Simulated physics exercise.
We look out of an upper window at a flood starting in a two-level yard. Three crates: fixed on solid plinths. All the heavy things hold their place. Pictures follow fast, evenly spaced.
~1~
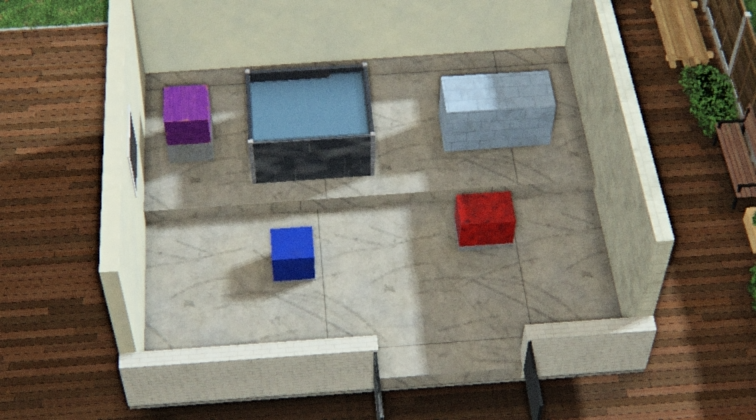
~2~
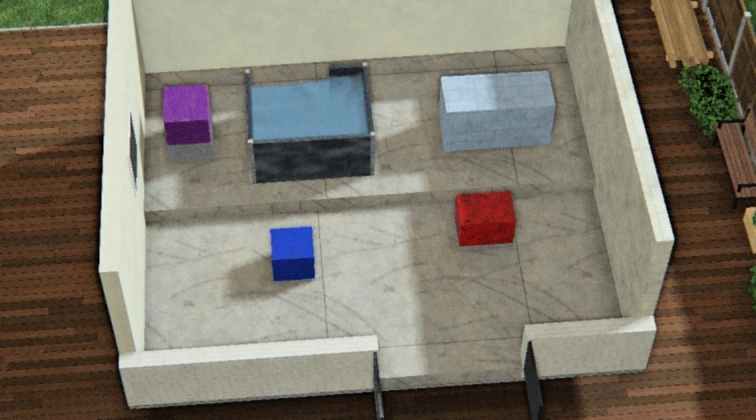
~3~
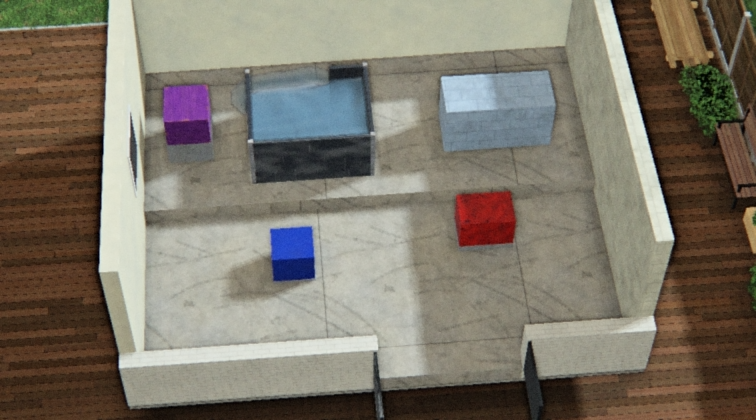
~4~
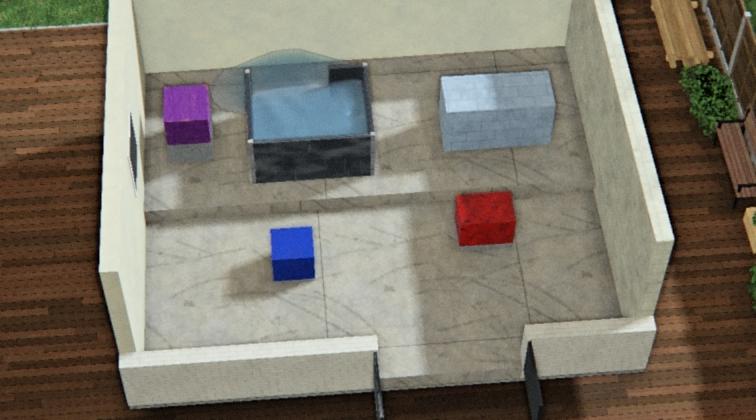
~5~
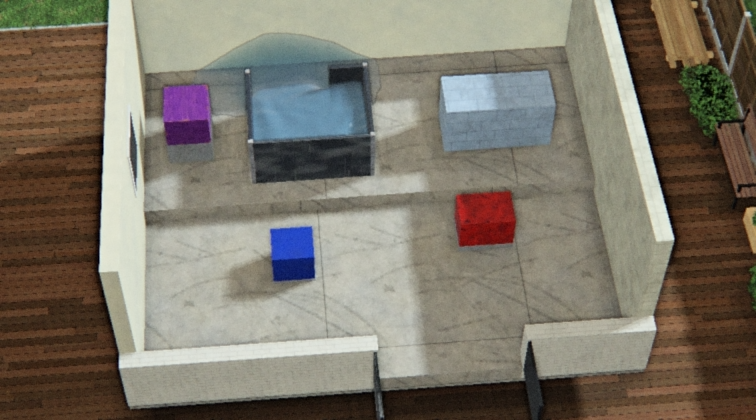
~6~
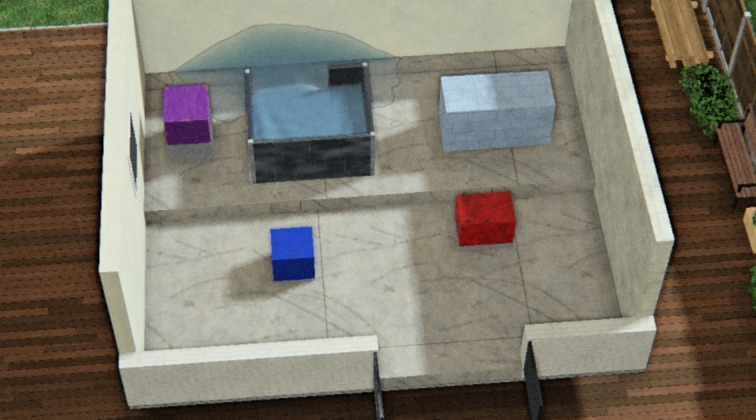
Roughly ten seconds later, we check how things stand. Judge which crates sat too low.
The blue crate was too low. The red crate was not too low. The purple crate was not too low.
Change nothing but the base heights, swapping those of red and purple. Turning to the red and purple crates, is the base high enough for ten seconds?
Red: Stays clear; purple: Is reached.
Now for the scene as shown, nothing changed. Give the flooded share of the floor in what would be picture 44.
Estimated share: Around 80 %.
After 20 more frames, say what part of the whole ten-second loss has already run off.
Roughly 0 %.
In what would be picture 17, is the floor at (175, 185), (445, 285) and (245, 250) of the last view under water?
Going through them in order, I'd say drenched, clear and clear.
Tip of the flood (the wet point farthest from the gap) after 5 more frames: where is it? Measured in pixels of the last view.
My best guess is about (522, 50).
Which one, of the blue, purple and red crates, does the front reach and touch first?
The crate marked purple.
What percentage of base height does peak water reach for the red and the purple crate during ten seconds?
60 and 60 per cent, in that order.
A moment on, water covers 20 % of the floor; the blue crate not reached, the red crate not reached, the purple crate water round its plinth.
Next, water covers 35 % of the floor; the blue crate not reached, the red crate not reached, the purple crate water round its plinth.
Then, water covers 60 % of the floor; the blue crate water round its plinth, the red crate water round its plinth, the purple crate water round its plinth.
Later, water covers 80 % of the floor; the blue crate water round its plinth, the red crate water round its plinth, the purple crate water round its plinth.
In the end, water covers 90 % of the floor; the blue crate was topped, the red crate stayed above the water, the purple crate stayed above the water.
